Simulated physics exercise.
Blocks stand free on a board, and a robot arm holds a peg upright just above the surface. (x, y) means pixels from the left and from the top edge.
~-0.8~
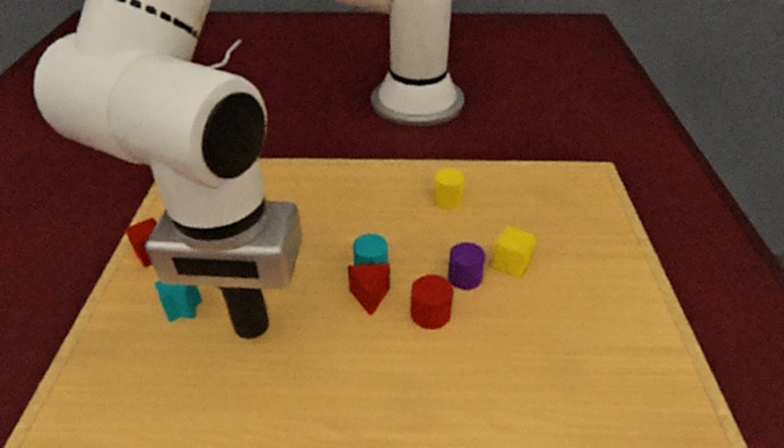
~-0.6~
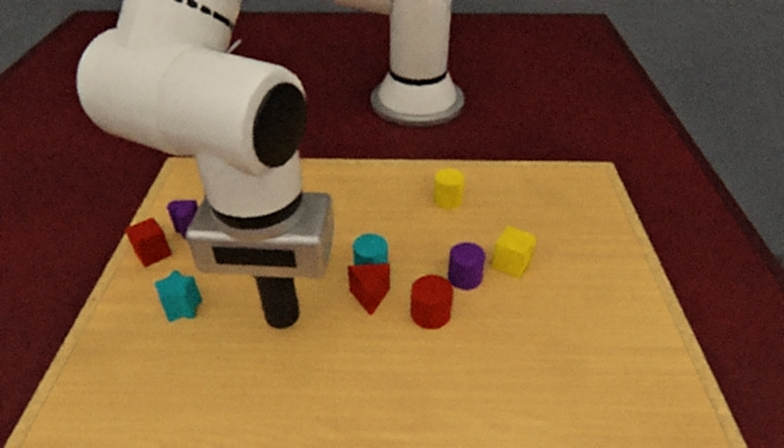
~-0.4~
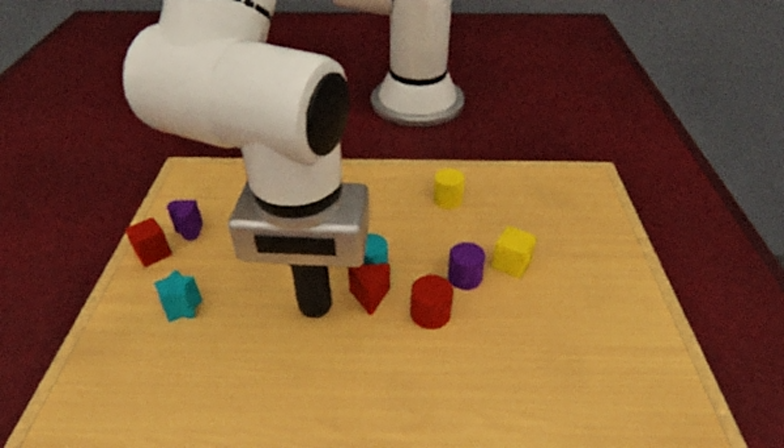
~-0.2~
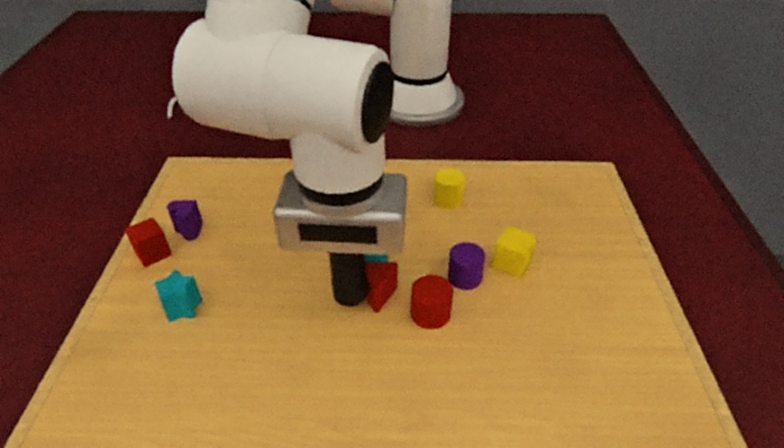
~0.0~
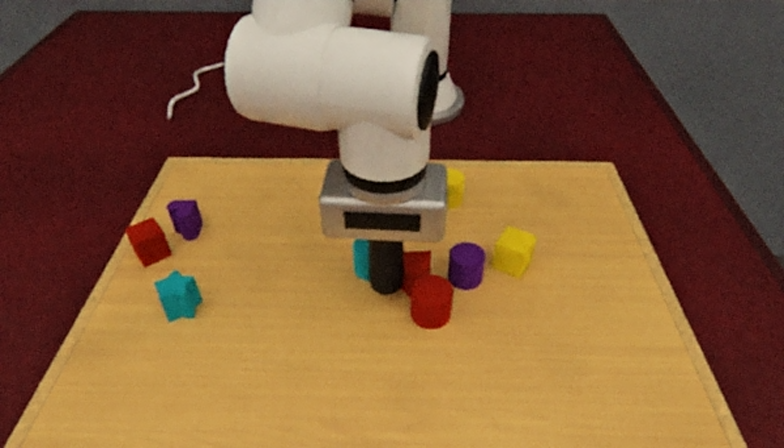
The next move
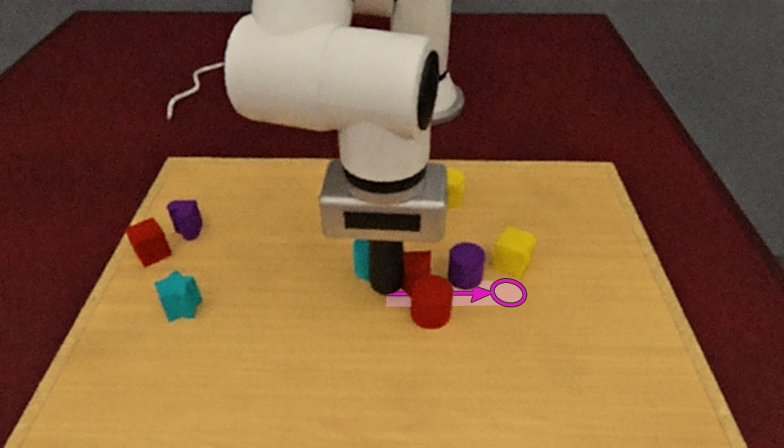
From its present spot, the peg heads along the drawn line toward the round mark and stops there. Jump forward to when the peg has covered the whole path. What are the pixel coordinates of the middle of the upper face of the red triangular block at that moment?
I think it will end close to (442, 246).
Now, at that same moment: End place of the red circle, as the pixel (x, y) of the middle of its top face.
Close to (455, 298).
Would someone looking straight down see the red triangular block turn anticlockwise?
That would be a yes.
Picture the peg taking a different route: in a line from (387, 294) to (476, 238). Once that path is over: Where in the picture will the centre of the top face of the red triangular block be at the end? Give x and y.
The middle of its upper face should be somewhere near (506, 219).
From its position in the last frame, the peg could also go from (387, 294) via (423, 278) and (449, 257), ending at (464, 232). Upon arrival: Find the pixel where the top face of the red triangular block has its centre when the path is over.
I'd guess (491, 219).
Path on the board, from (387, 294) to (508, 292).
The first path, step by step. One third of the way, peg (428, 283); red triangular block (439, 250), turned 25° anticlockwise; red circle (448, 295).
Two thirds of the way, peg (470, 283); red triangular block (442, 246), turned 45° anticlockwise; red circle (455, 298); purple circle (481, 246).
At the end, peg (511, 282); red triangular block (442, 246), turned 45° anticlockwise; red circle (455, 298); purple circle (484, 244); yellow square (518, 237), turned 15° clockwise.
